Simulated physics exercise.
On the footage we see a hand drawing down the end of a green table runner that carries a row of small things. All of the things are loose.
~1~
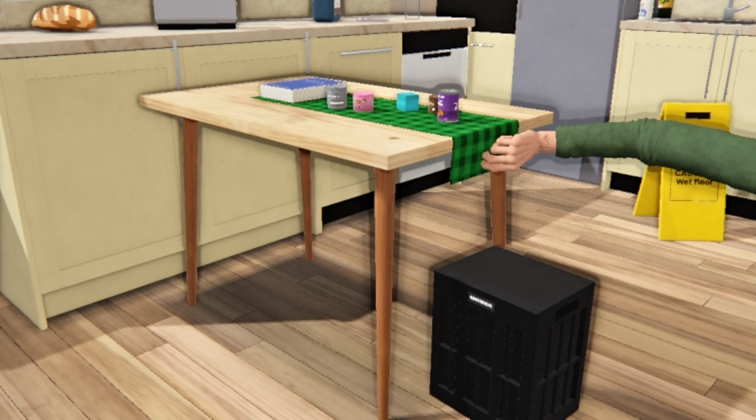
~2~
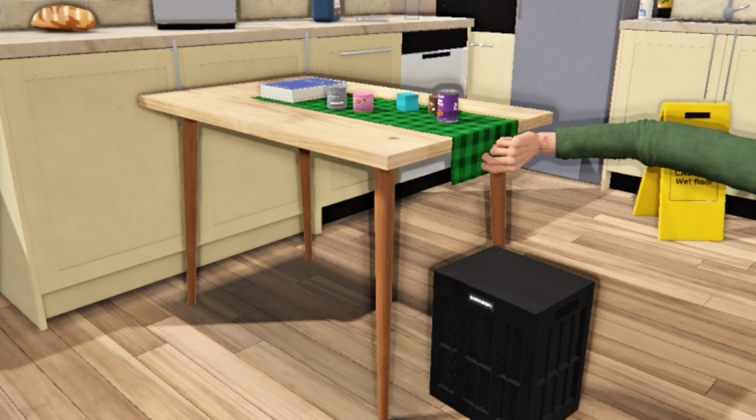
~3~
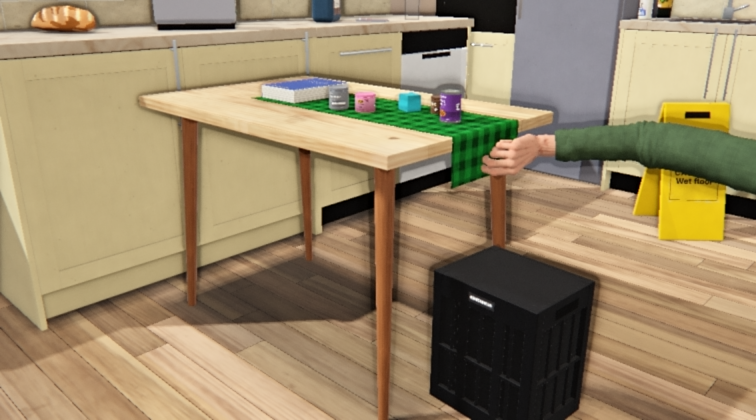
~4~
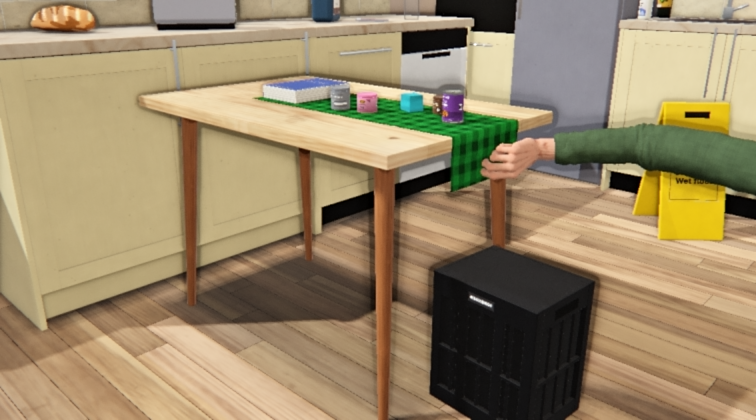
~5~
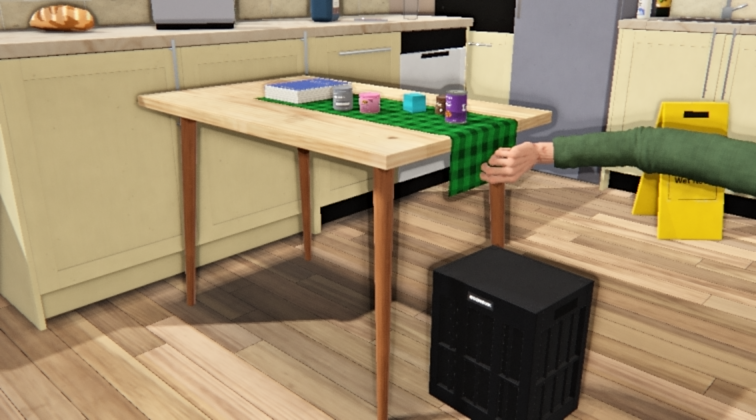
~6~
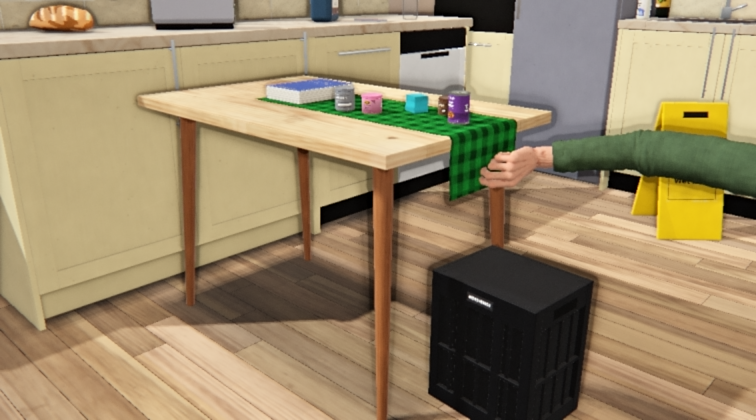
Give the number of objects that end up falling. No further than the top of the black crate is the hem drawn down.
Two items leave the top.
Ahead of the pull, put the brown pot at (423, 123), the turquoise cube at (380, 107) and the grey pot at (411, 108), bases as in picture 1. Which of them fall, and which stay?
Result - brown pot down, turquoise cube still up, grey pot still up.
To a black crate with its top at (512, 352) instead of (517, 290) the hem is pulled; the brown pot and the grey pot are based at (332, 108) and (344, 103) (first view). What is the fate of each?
Observed: Brown pot remains seated; grey pot remains seated.
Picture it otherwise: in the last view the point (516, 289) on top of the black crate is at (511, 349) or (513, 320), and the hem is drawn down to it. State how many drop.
The tally is 4 and 3.
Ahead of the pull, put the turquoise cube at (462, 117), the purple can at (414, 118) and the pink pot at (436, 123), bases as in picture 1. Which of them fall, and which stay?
Watch the turquoise cube go down, the purple can go down and the pink pot go down.
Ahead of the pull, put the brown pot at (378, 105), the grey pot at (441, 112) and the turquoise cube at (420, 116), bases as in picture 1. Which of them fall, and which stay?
The brown pot stays put; the grey pot ends up off; the turquoise cube ends up off.
Soon after, hem near (481, 232); purple can gone.
Then, hem on the crate; purple can and brown pot gone.
At rest, hem on the crate; purple can and brown pot gone. Over the edge go two.
